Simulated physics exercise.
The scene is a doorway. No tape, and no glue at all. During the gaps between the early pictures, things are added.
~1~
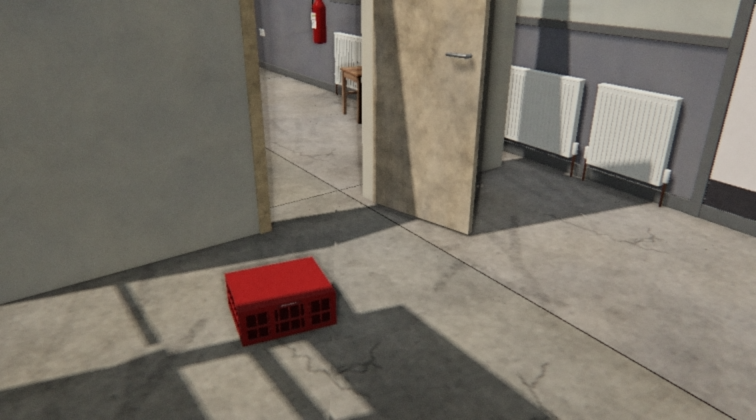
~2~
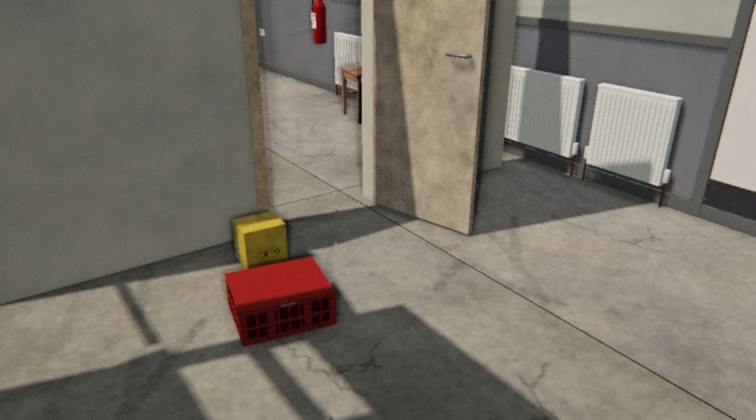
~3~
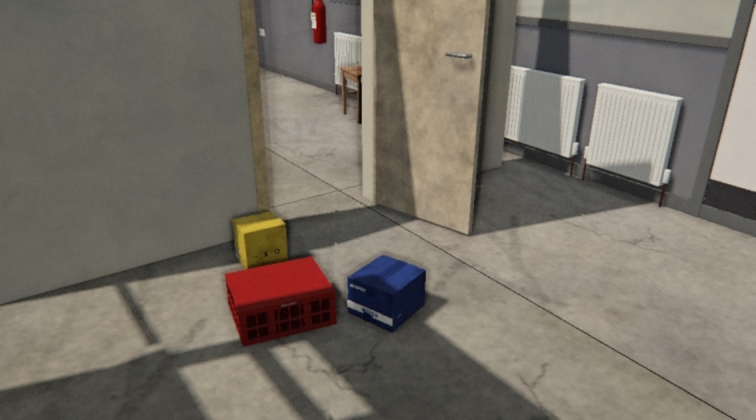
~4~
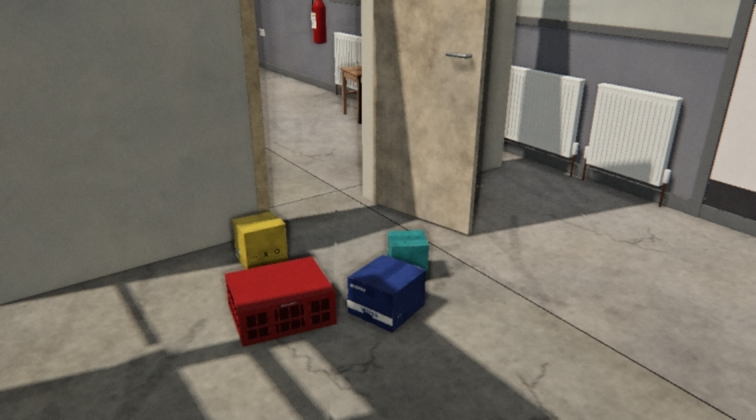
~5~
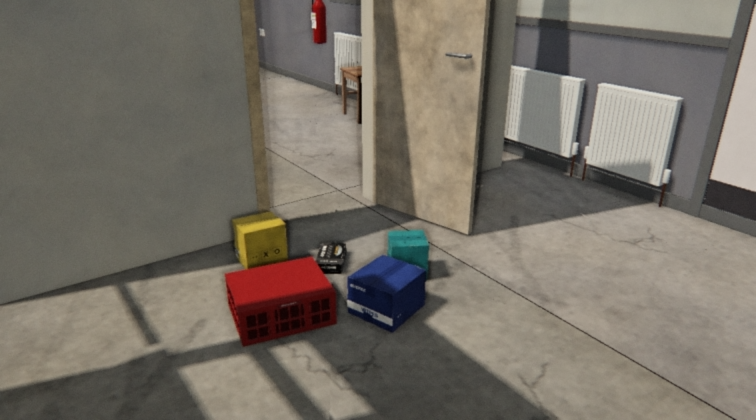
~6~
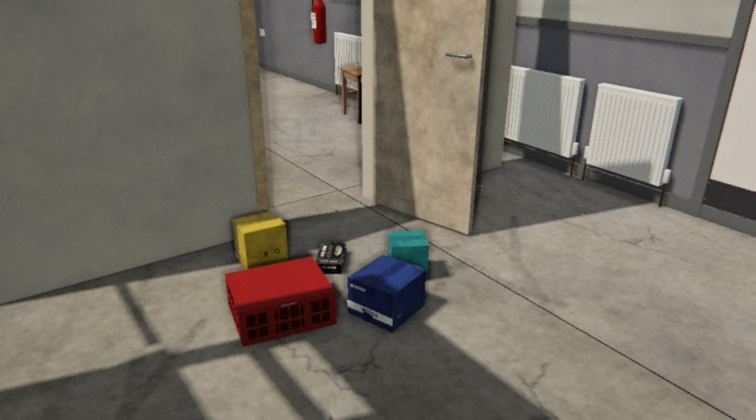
Door standing wide open and still while a yellow parcel, blue parcel, turquoise parcel and black packet appear in turn around a red crate.
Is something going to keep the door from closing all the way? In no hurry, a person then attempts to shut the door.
No, it closes fully.
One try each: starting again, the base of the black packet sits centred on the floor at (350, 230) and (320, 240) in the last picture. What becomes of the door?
First try: It swings home; second try: It gets caught partway.
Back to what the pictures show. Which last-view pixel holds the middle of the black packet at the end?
End point in the final view: About (313, 259).
Then, 0.90 s past the last view, door 68° open.
Then, 1.40 s past the last view, door 32° open; black packet displaced a little near (317, 259).
Finally, door 0° open; all 5 still in place. Final places as the last picture's camera would see them, black packet near (313, 259).
